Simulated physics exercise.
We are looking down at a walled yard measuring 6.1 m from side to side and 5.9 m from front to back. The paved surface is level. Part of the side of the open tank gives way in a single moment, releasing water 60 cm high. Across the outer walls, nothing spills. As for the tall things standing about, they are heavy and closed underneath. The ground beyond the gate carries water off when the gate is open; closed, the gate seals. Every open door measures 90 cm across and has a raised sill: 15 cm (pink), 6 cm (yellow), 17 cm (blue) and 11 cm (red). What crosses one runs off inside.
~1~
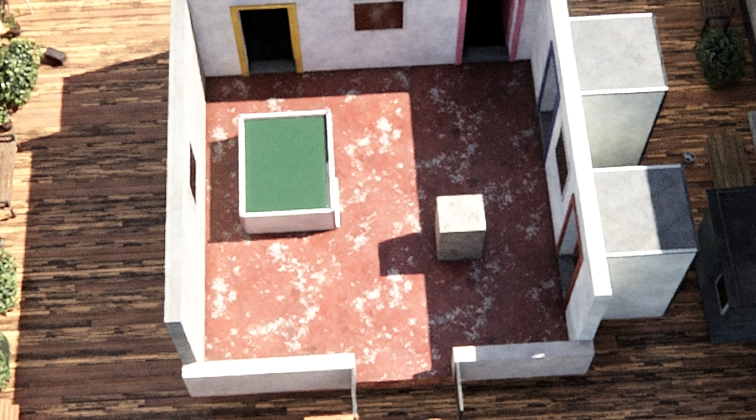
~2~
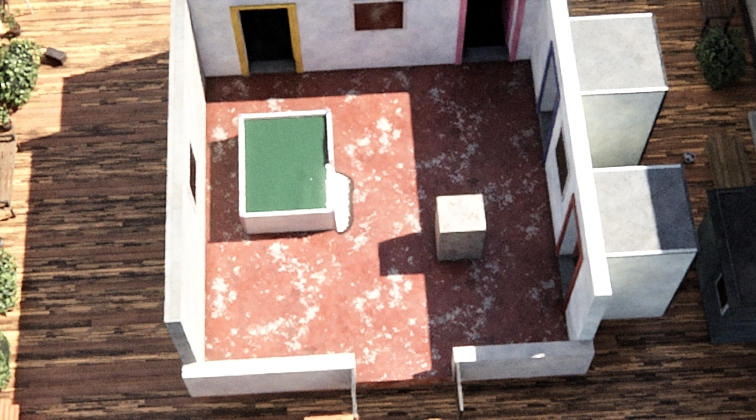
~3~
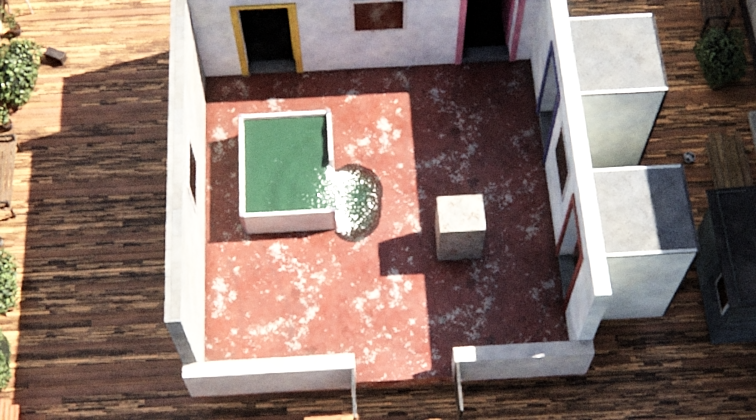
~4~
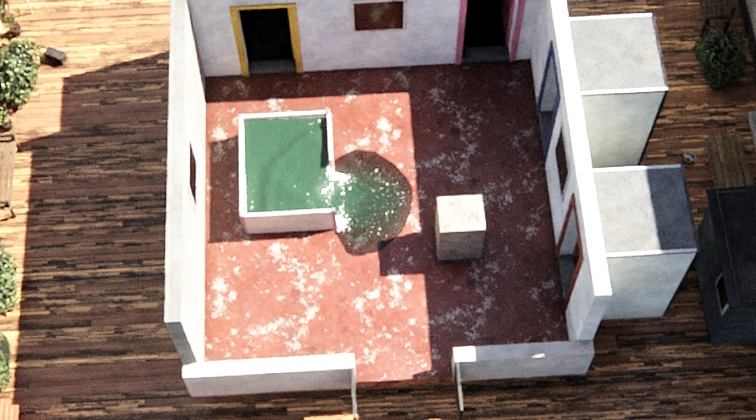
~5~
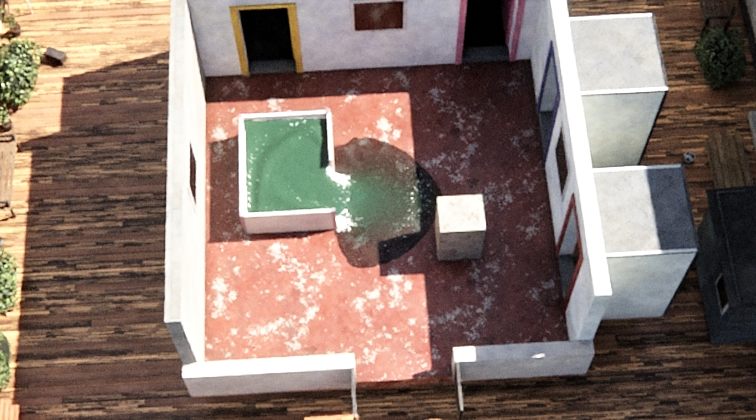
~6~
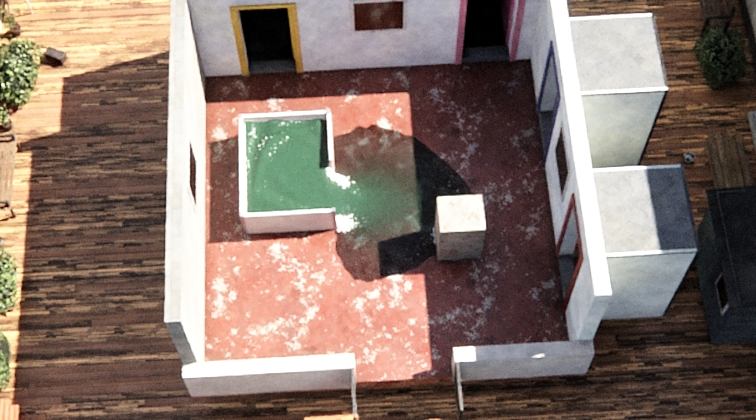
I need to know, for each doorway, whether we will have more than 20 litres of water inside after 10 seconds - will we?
In order: Pink door: Limit unbroken; yellow door: Limit unbroken; blue door: Limit unbroken; red door: Limit unbroken.
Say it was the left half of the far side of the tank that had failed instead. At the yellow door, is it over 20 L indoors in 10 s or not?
Well, at yellow it would be too much.
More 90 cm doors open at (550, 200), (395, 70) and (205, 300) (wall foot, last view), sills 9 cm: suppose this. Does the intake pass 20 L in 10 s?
Note, doorways in listed order: Goes beyond, stays short, stays short.
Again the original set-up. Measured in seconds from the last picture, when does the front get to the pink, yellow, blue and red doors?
Door times: Pink 1.8 s / yellow 5.0 s / blue 0.8 s / red 1.2 s.
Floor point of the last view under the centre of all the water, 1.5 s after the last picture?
Near (369, 198).
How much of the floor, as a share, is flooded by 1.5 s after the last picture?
40 %.
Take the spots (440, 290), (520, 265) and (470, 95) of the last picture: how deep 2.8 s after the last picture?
Spot one 4 cm, spot two 3 cm, spot three 4 cm.
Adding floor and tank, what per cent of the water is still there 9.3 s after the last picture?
Around 84 percent of the water.
Then, 0.7 s after the last picture water covers 30 % of the floor and is deepest (32 cm) near (339, 213); pink door not reached, yellow door not reached, blue door not reached, red door not reached.
Then, 1.5 s after the last picture water covers 40 % of the floor and is deepest (28 cm) near (541, 193); pink door not reached, yellow door not reached, blue door 18 cm at the sill, 0 L in, red door 4 cm at the sill, 0 L in.
Then, 2.8 s after the last picture water covers 50 % of the floor and is deepest (21 cm) near (525, 73); pink door 15 cm at the sill, 0 L in, yellow door not reached, blue door 11 cm at the sill, 1 L in, red door 5 cm at the sill, 0 L in.
Then, 5.3 s after the last picture water covers 65 % of the floor and is deepest (12 cm) near (524, 65); pink door 9 cm at the sill, 4 L in, yellow door 2 cm at the sill, 0 L in, blue door 9 cm at the sill, 1 L in, red door 7 cm at the sill, 1 L in.
Then, 9.3 s after the last picture water covers 90 % of the floor and is deepest (8 cm) near (246, 130); pink door 6 cm at the sill, 4 L in, yellow door 5 cm at the sill, 0 L in, blue door 4 cm at the sill, 1 L in, red door 5 cm at the sill, 1 L in.
